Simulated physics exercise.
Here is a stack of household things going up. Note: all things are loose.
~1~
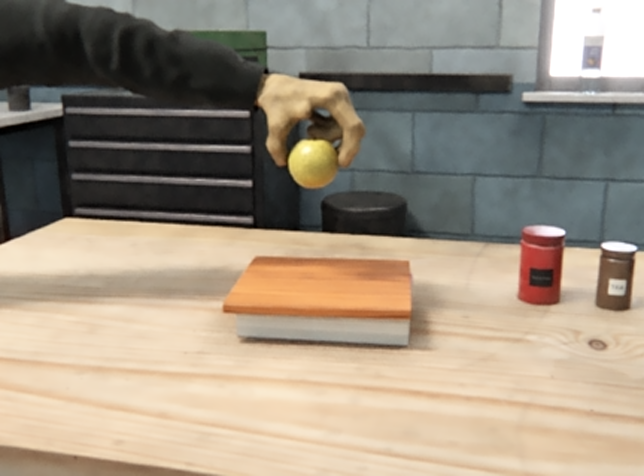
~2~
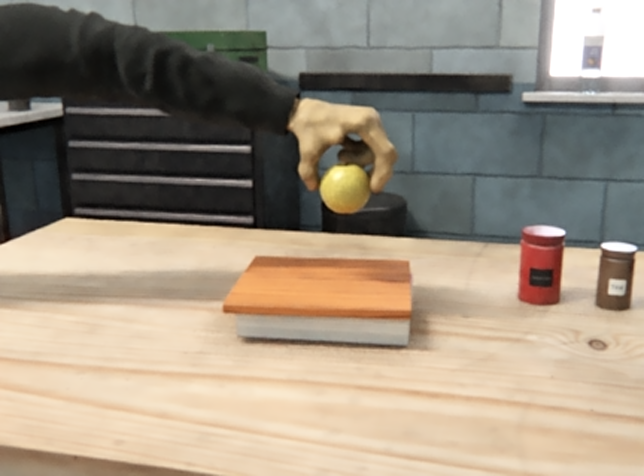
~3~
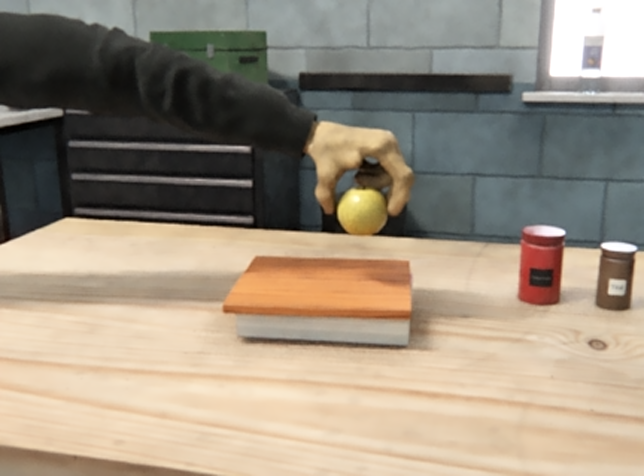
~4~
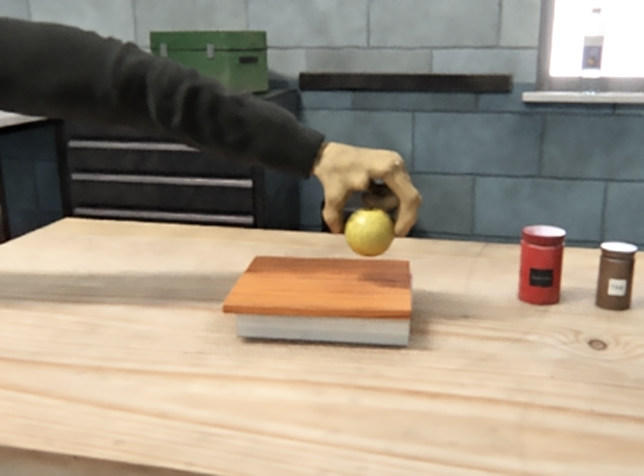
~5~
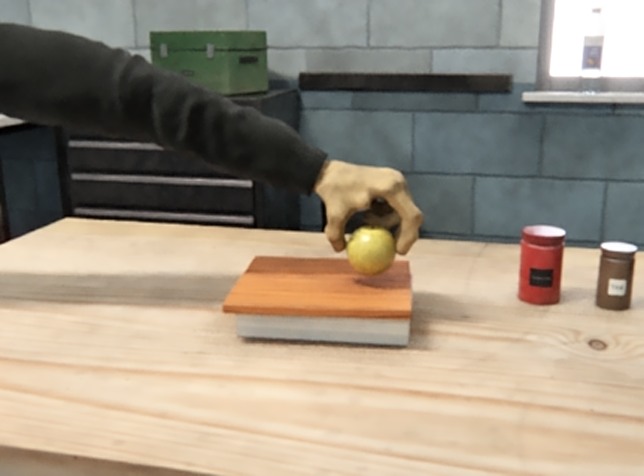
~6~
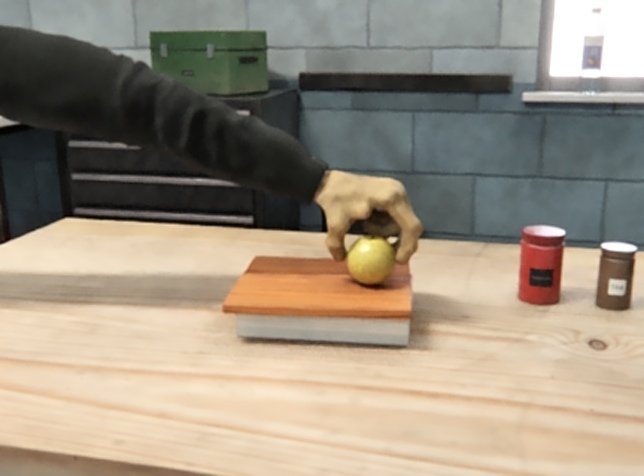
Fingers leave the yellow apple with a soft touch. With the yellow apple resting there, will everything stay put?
Yes, everything stays put.
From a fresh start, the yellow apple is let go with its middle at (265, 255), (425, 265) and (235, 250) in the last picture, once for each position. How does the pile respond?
For the first case the pile survives; for the second, it falls over; for the third, it falls over.
Then, 0.60 s later than the last frame, all is still.
Then, 1.70 s later than the last frame, yellow apple resting near (371, 260).
When it is over, all 5 as before. End places, in pixels of the last picture, yellow apple near (371, 260). The pile keeps its balance.
